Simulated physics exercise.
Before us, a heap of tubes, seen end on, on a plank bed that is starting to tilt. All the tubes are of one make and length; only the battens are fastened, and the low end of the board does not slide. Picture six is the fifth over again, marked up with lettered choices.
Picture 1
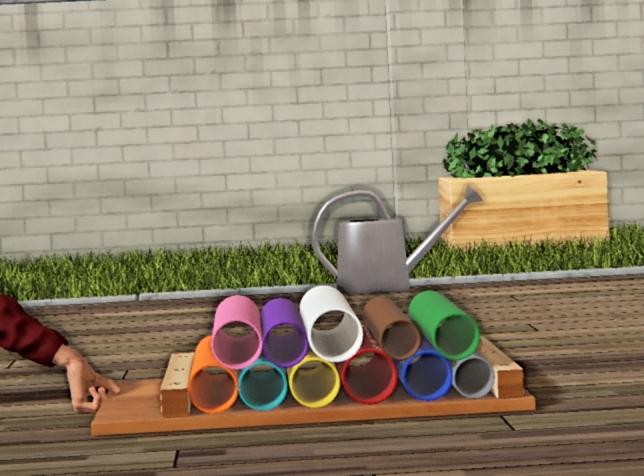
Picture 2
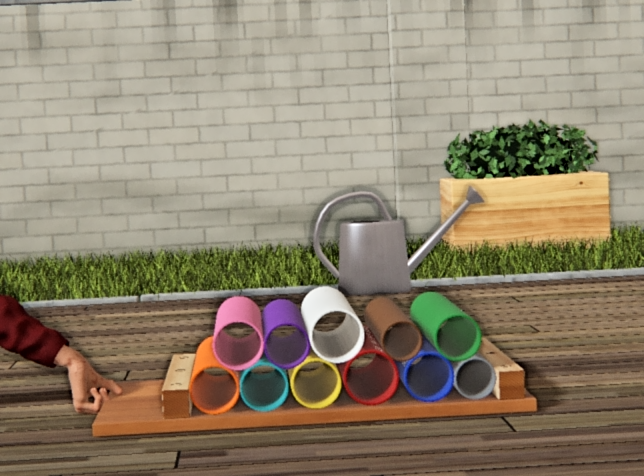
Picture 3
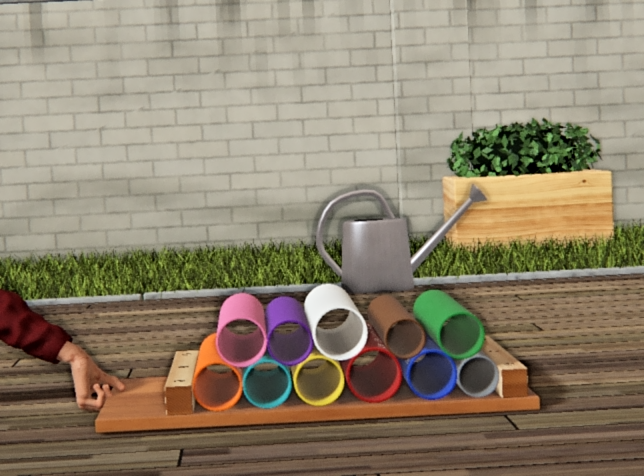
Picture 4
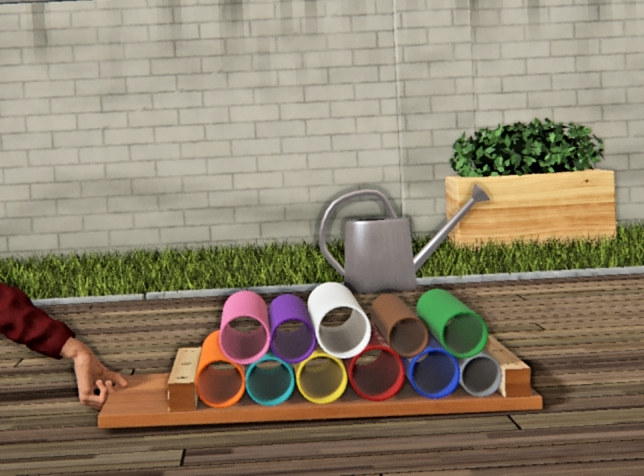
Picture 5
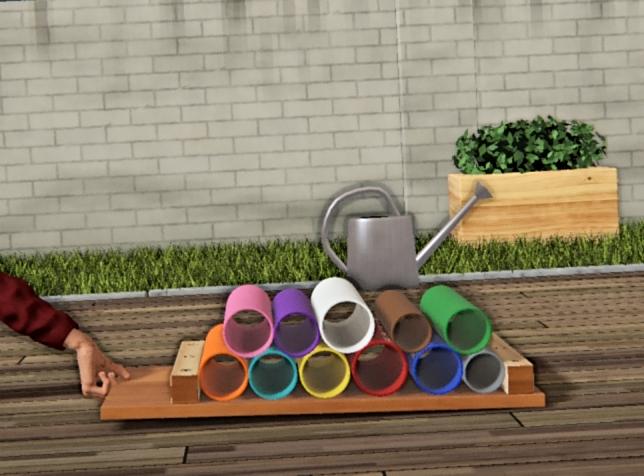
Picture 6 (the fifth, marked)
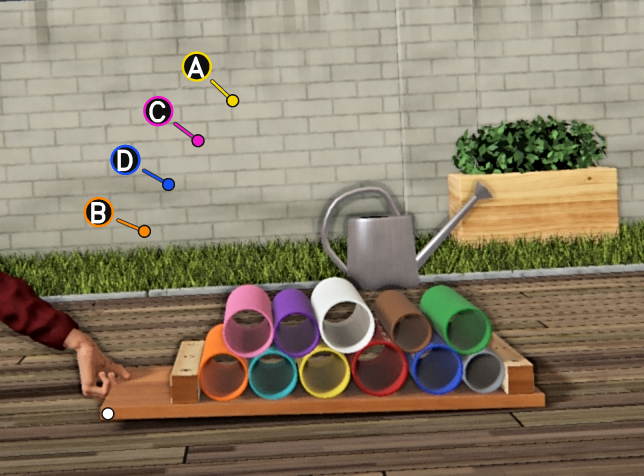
At first, a hand grips the left end of a wooden board holding two rows of colourful tubes between end blocks, with a watering can and planter behind. The hand then raises that end very slightly, while the tubes keep their stacked arrangement and the view drifts slightly.
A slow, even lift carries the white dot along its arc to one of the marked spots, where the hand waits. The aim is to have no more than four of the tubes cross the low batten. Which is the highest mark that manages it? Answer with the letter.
Mark B is as high as it can go.
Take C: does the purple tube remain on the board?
The purple tube: No.
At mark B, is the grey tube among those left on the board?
Yes.
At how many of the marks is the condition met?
One of the four.
On the copy, A at (232, 101); B at (144, 231); C at (198, 141); D at (169, 184); the white dot at (108, 414).
On B. First, board at 16°.
Then, board at 26°.
Finally, board at 26°, one over the low batten (green).
By contrast, A five over the low batten; C five over the low batten; D five over the low batten.
